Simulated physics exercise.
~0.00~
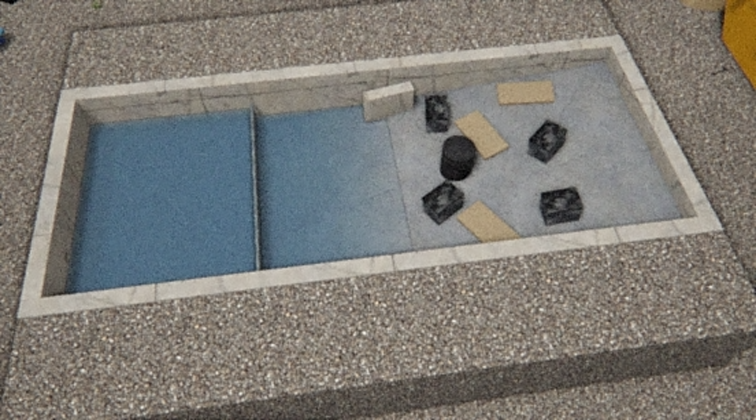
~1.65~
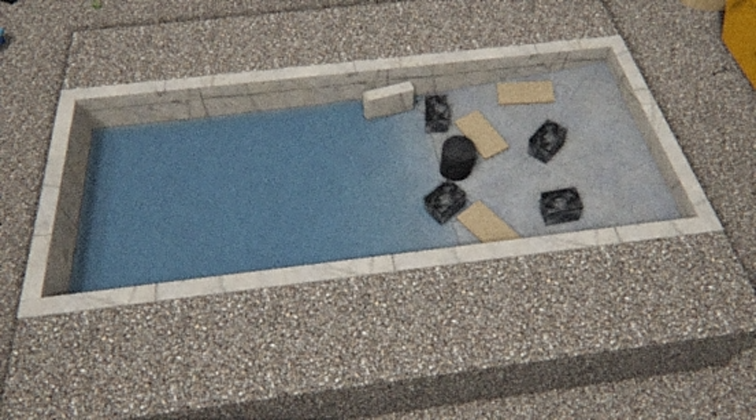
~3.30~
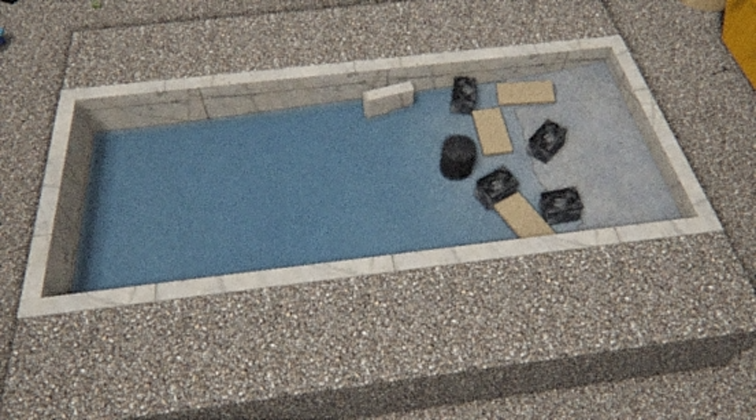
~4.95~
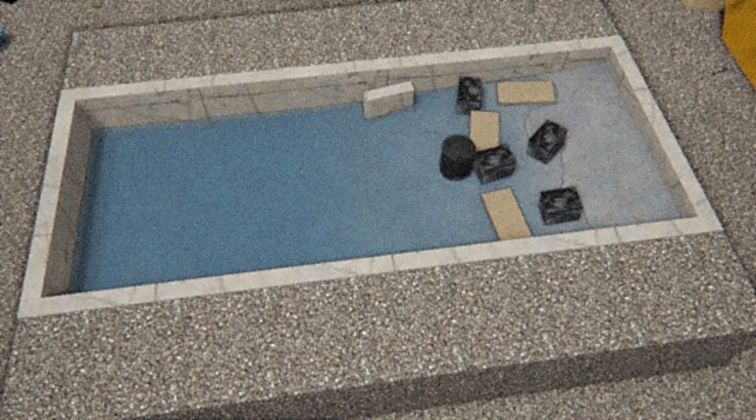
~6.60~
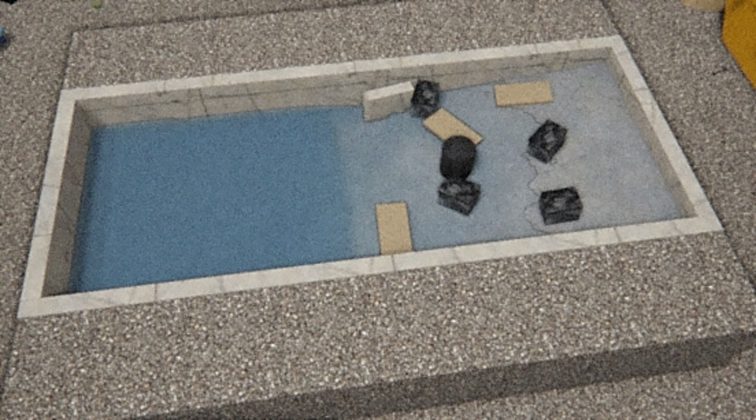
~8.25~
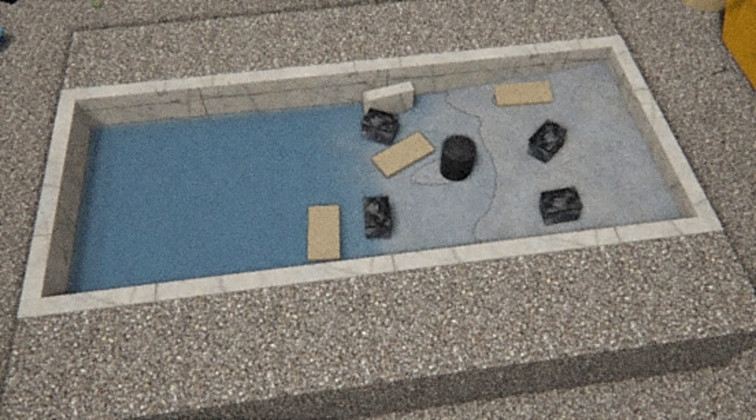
Blue water rushed across a shallow stone-edged basin once a thin divider vanished, nudging some tan boards and black crates to the right; then it drew back, carrying two boards and two crates left, while the dark barrel and the rest barely moved.
